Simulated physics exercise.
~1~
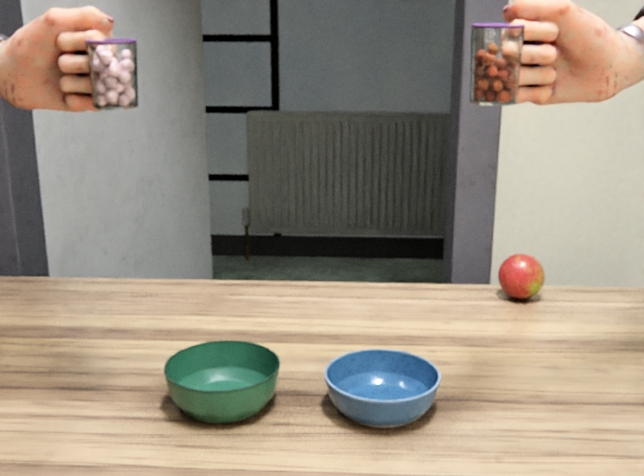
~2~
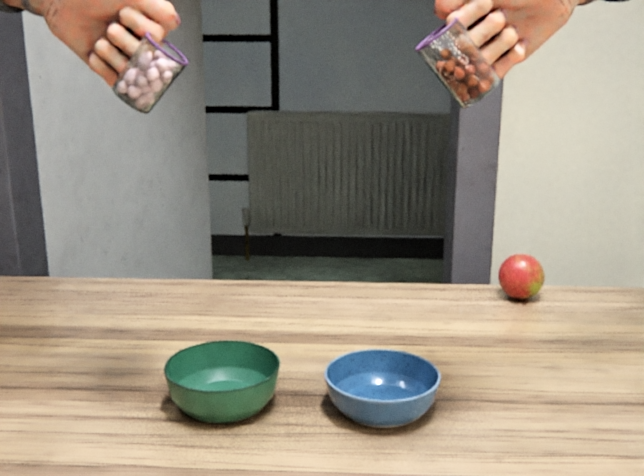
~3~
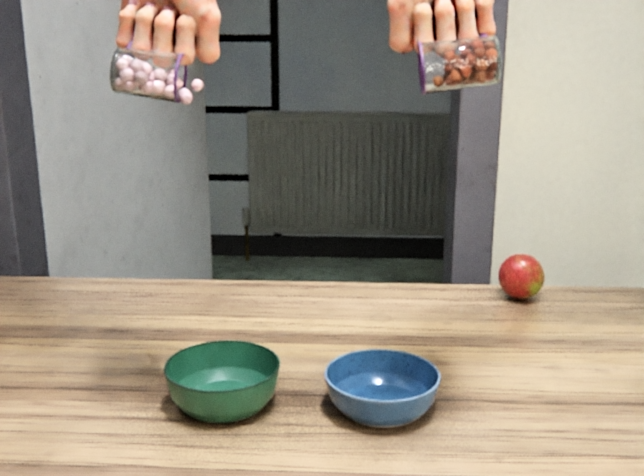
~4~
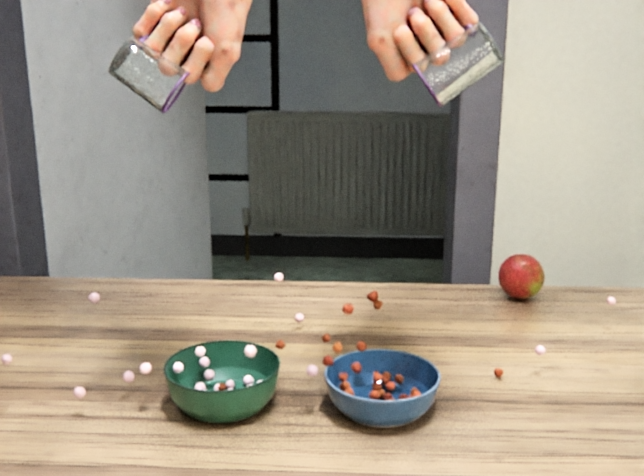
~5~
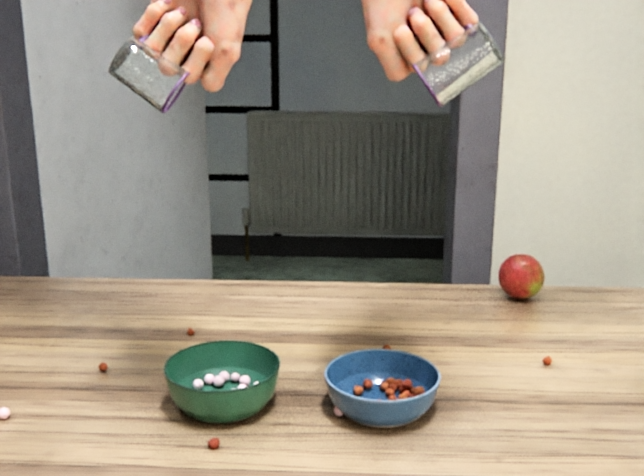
At first, two hands hold clear cups upright above a wooden table, pale pink balls in the left one and reddish-brown pieces in the right, with a green bowl and a blue bowl below and an apple behind. The hands move inward and tilt the cups toward each other. As the cups reach their sides, a few pink balls begin to slip out on the left. Both cups then turn upside down, and the pieces drop and scatter around the bowls. Finally, the cups are empty, most pieces rest in the bowls, and several have ended up outside them.
